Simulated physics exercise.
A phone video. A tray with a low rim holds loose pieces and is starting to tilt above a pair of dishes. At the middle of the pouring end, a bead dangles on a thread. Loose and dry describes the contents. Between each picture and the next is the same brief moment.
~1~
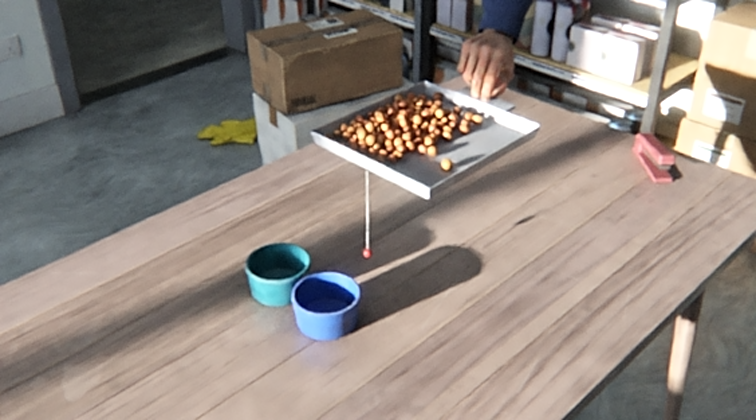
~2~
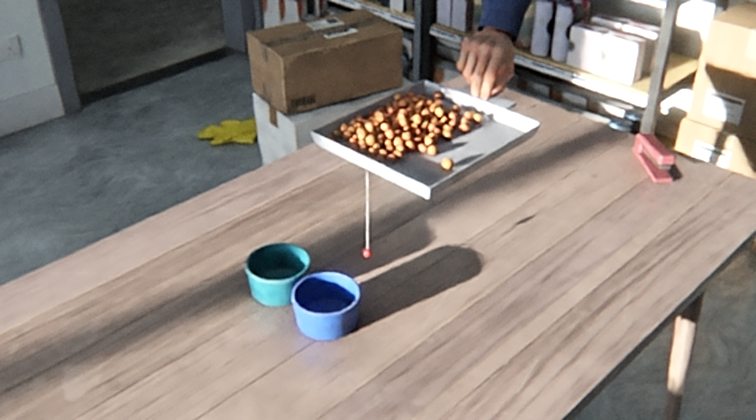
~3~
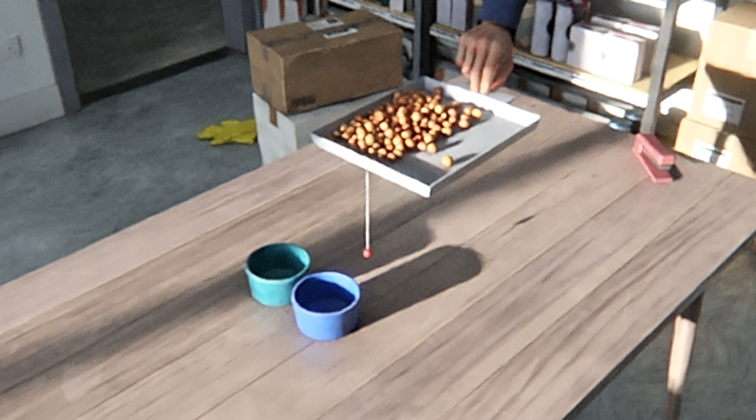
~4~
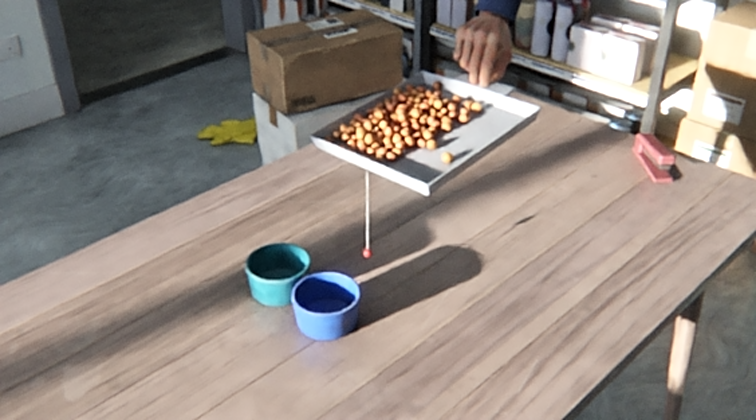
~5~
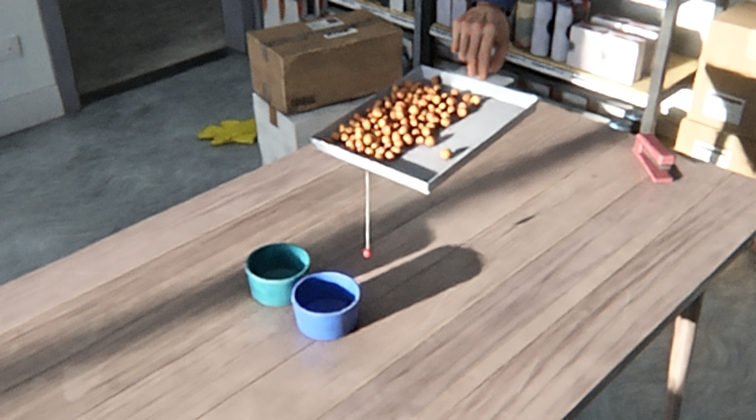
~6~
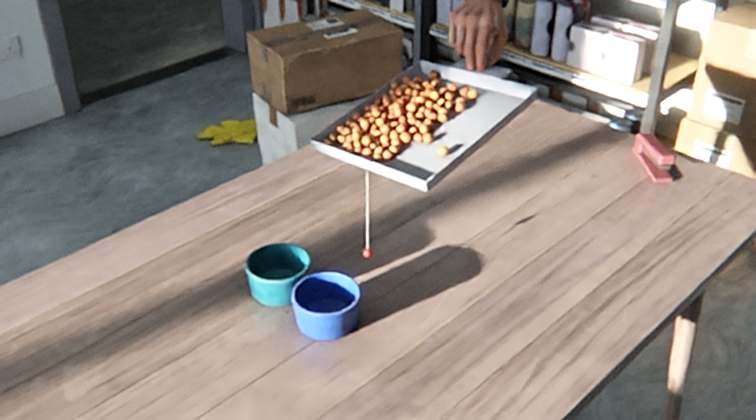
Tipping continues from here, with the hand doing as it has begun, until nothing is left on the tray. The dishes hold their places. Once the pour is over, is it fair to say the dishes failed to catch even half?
Turns out most of it gets away in the end.
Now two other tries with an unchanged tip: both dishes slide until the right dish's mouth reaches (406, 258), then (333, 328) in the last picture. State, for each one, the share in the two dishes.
It comes to roughly 0 per cent in one try and roughly 0 per cent in the next.
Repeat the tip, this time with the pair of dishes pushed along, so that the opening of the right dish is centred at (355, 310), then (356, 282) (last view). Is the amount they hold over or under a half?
Taking them in turn, it's short of half and then beyond half.
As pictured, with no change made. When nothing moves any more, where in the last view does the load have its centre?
Once nothing moves, the middle sits near (310, 266).
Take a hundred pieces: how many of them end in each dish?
20 per cent goes to the left dish and 0 per cent to the right dish.
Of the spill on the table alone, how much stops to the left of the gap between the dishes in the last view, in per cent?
It works out to some 30 per cent.
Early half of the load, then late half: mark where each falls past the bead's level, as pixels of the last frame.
The leading part at (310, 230), the rest of it at (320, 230).
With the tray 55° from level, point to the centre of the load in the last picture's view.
Look close to (359, 116) in the last picture.
Soon after the last picture, tray tipped steeply; nearly all on the tray; a stray few in the air.
A little later, tray tipped right over; about a quarter on the tray; a stray few in the right dish; a small part in the left dish; about half outside both; about a quarter in the air.
Later still, tray tipped past a quarter turn; a stray few in the right dish; about a quarter in the left dish; most outside both.
At rest, tray tipped past a quarter turn; a stray few in the right dish; about a quarter in the left dish; most outside both.
